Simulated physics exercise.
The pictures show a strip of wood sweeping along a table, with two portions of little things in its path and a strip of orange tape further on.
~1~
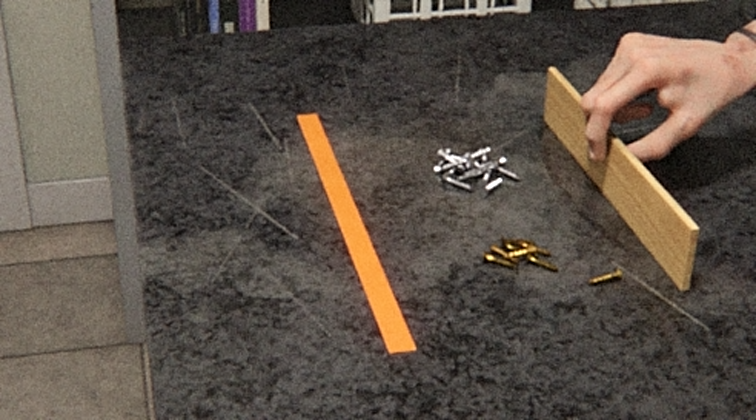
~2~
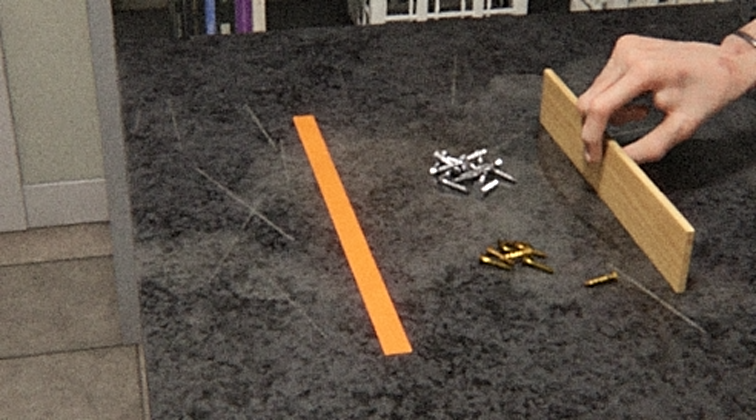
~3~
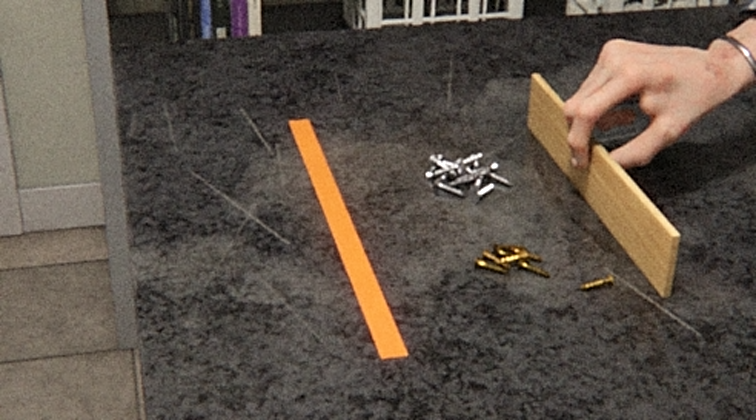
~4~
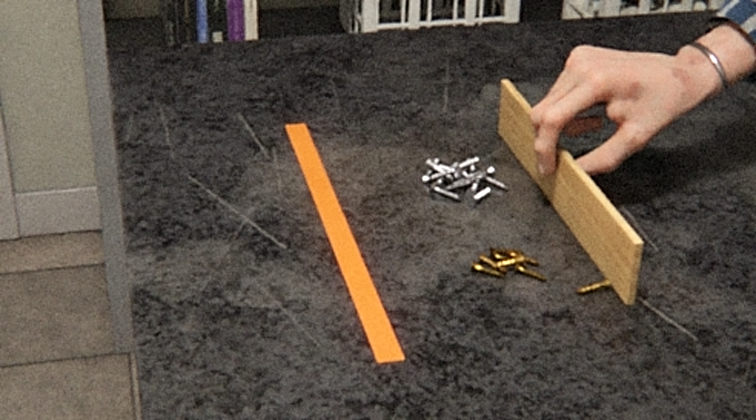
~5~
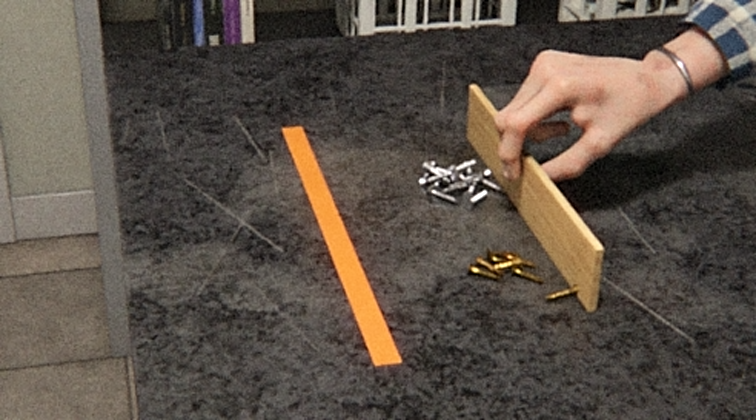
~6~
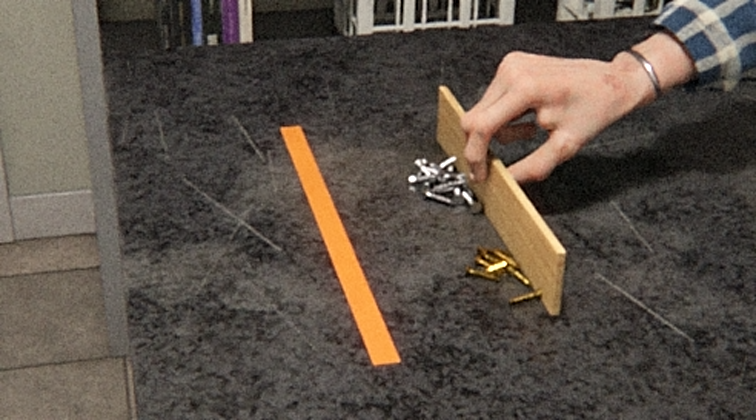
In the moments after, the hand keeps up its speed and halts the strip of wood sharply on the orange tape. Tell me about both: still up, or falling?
Here the nearer portion remains up there, and the farther portion remains up there.
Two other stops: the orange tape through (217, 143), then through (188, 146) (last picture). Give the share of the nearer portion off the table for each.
First some 0, then 0 per cent.
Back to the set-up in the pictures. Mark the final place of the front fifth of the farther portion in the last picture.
Close to (272, 196).
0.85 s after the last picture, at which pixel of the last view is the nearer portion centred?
Roughly at (329, 295).
Then, 0.41 s on from there, strip of wood still moving, near (405, 167); nearer portion all on the table, its front near (416, 294); farther portion all on the table, its front near (351, 190).
Then, 0.85 s on from there, strip of wood stopped at the orange tape; nearer portion all on the table, its front near (324, 301); farther portion all on the table, its front near (266, 197).
Then, 1.13 s on from there, strip of wood stopped at the orange tape; nearer portion all on the table, its front near (320, 291); farther portion all on the table, its front near (265, 197).
In the end, strip of wood stopped at the orange tape; nearer portion all on the table, its front near (320, 291); farther portion all on the table, its front near (265, 197).
